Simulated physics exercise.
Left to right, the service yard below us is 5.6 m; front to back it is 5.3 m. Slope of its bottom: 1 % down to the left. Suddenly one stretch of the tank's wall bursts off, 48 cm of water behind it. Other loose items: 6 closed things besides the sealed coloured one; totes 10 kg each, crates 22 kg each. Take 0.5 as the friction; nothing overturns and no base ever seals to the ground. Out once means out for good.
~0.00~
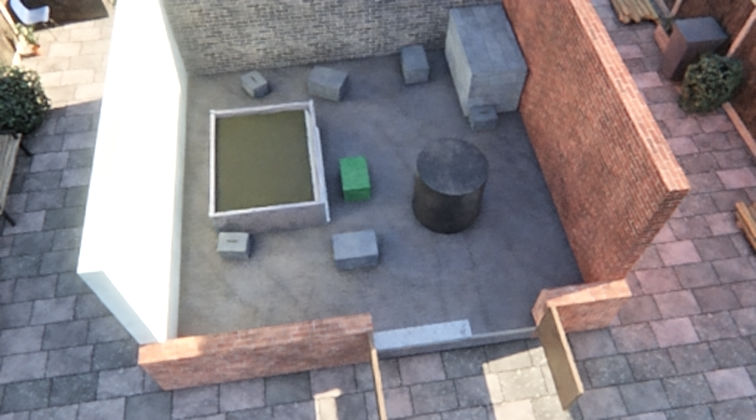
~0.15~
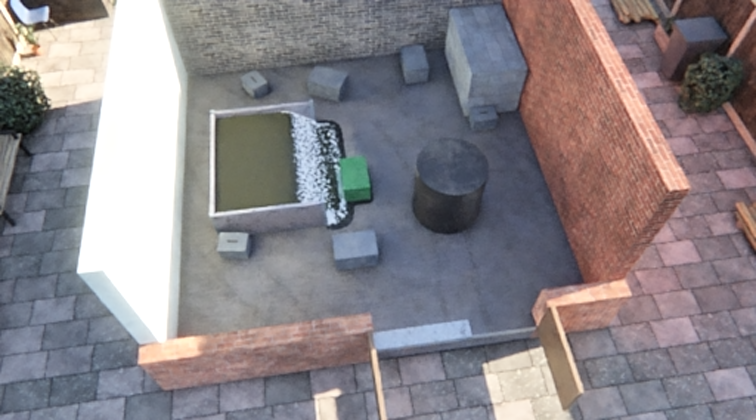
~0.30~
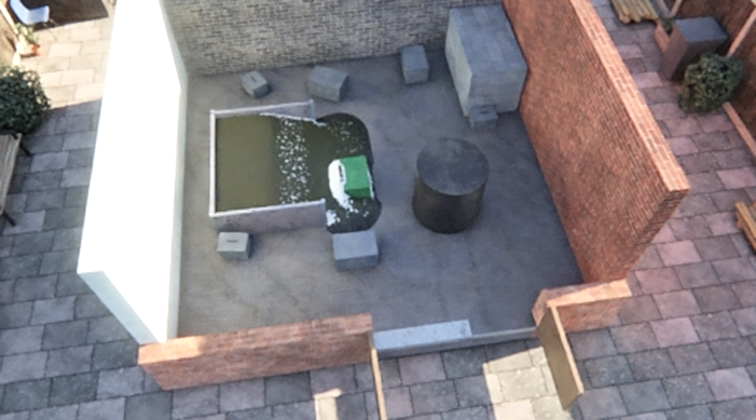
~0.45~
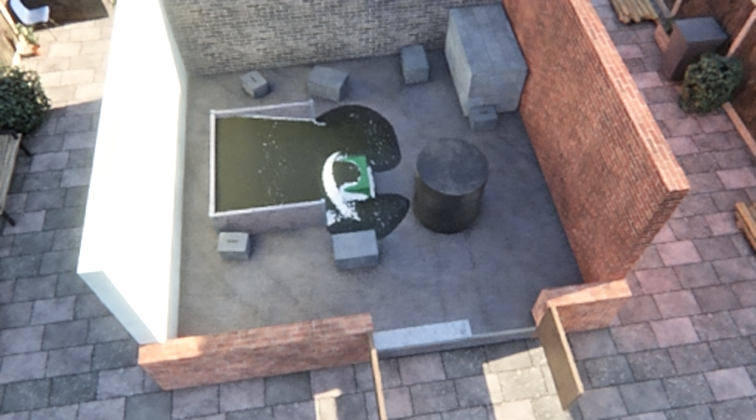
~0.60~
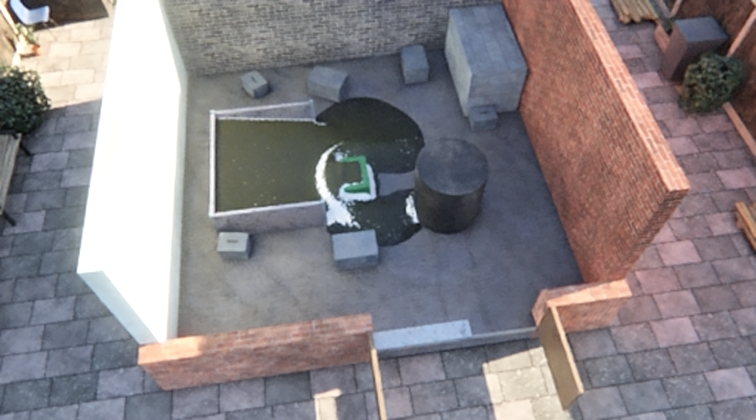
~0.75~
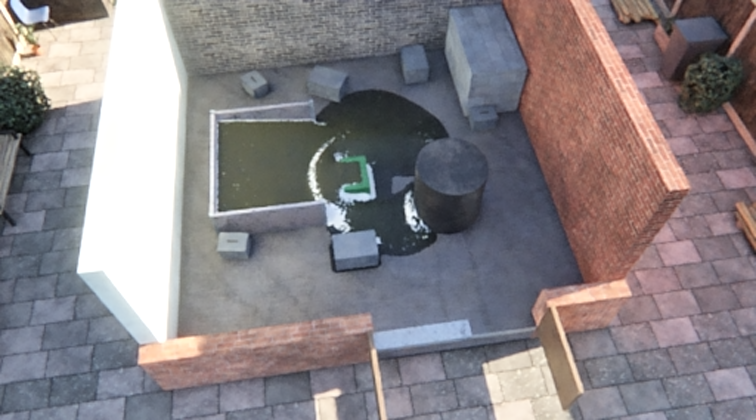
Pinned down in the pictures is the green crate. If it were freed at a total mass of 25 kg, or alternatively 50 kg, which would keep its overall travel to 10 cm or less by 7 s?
Most likely both picks fail.
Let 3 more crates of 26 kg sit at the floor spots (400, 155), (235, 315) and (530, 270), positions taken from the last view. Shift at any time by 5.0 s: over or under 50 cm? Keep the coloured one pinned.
Taking them one by one: Above the mark; below the mark; below the mark.
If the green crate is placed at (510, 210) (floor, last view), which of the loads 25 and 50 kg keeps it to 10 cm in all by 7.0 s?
Going by the scene, only the heavier one works.
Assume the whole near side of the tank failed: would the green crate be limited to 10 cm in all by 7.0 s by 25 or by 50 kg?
Result: Lighter option succeeds.
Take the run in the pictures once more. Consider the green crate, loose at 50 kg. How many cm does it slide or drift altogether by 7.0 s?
140 cm or so in all.
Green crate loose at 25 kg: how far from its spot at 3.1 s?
Shift: About 250 cm.
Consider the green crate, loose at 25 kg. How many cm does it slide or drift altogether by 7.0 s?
It covers about 450 cm altogether.
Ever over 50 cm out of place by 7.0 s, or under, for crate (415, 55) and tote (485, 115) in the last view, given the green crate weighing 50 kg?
Beyond the mark, beyond the mark.
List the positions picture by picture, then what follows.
The green crate at (355, 173) rests on the ground; water covers 2.8 m2; 0 of 7 have shifted, in the first picture.
The green crate at (355, 173), on the bottom; 3.6 m2 under water; 0 of 7 have shifted, in the second picture.
The green crate at (355, 173), on the bottom; water covers 4.4 m2; 0 of 7 have shifted, in the third picture.
The green crate at (355, 173) rests on the ground; 5.6 m2 under water; 0 of 7 have shifted, in the fourth picture.
The green crate at (355, 173), on the bottom; 6.7 m2 under water; 0 of 7 have shifted, in the fifth picture.
The green crate at (355, 173) rests on the ground; water covers 7.8 m2; 0 of 7 have shifted, in the sixth picture.
After 1.4 s the green crate would be 160 cm from its start with 25 kg and 79 cm from its start with 50 kg; 12 cm of water round it then.
After 3.1 s the green crate would be 248 cm from its start with 25 kg and 129 cm from its start with 50 kg; 5 cm of water round it then.
After 4.9 s the green crate would be 239 cm from its start with 25 kg and 129 cm from its start with 50 kg; 5 cm of water round it then.
After 7.0 s the green crate would be 239 cm from its start with 25 kg and 129 cm from its start with 50 kg; 6 cm of water round it then.
